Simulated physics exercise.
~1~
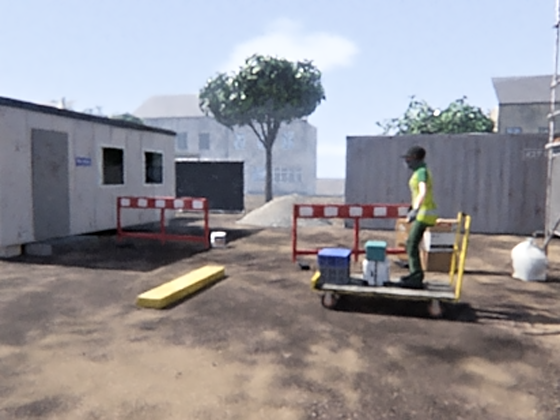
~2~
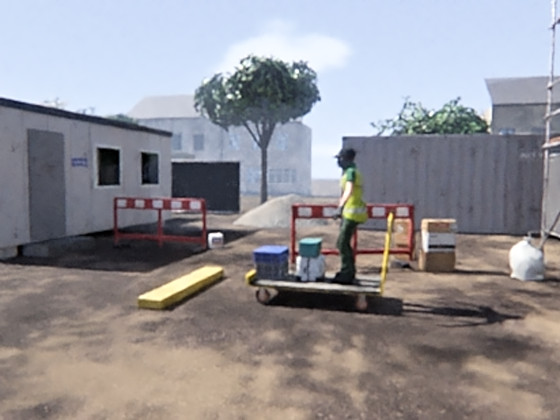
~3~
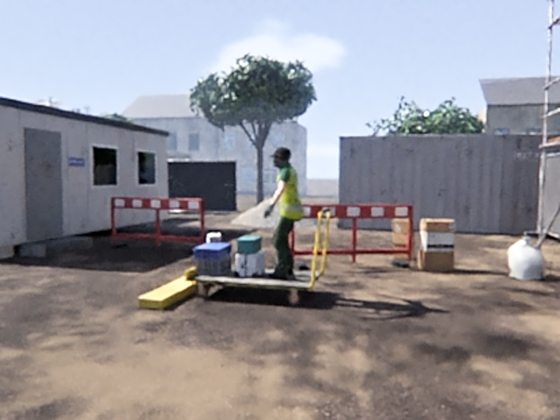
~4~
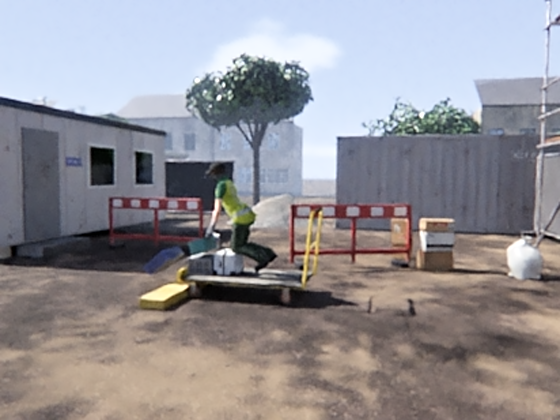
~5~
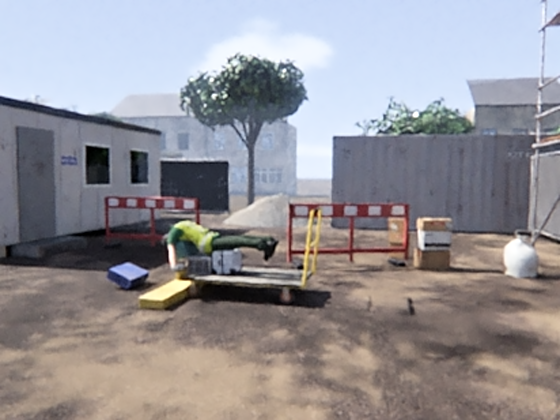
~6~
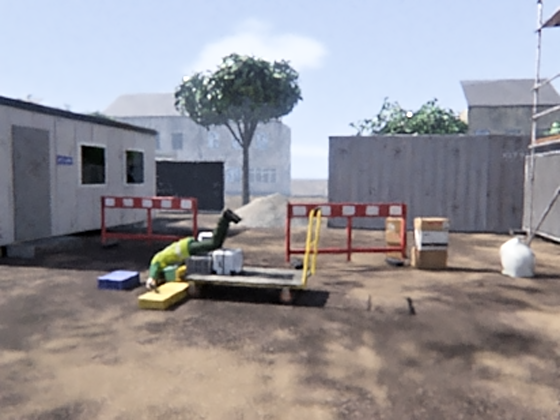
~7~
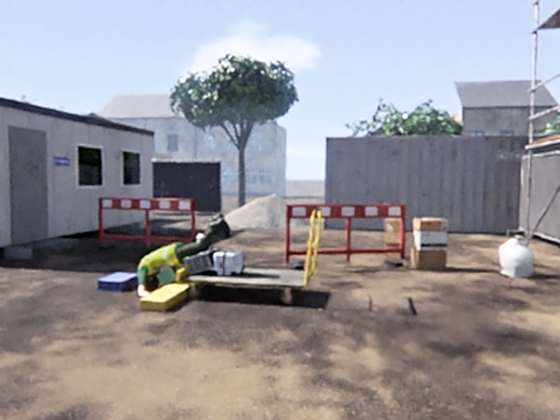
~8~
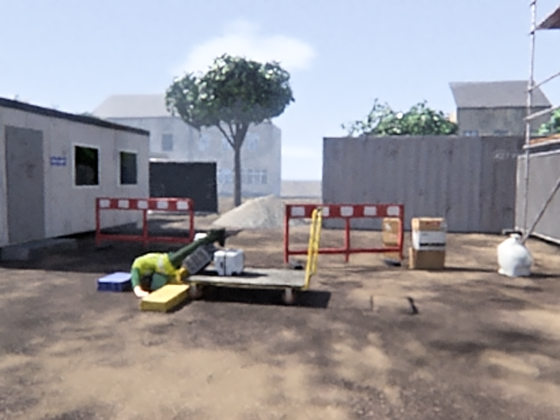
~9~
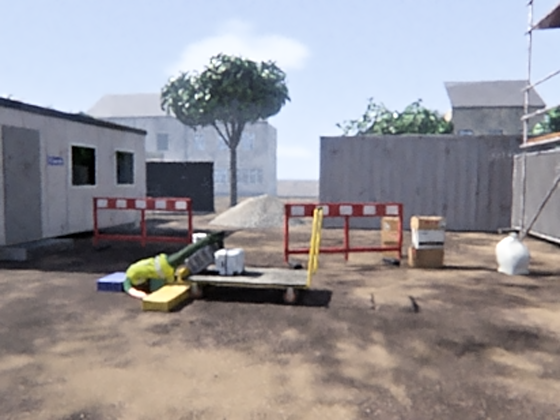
Worker in yellow vest riding a flat cart left into a yellow beam, pitching headfirst over the front as blue crate falls.
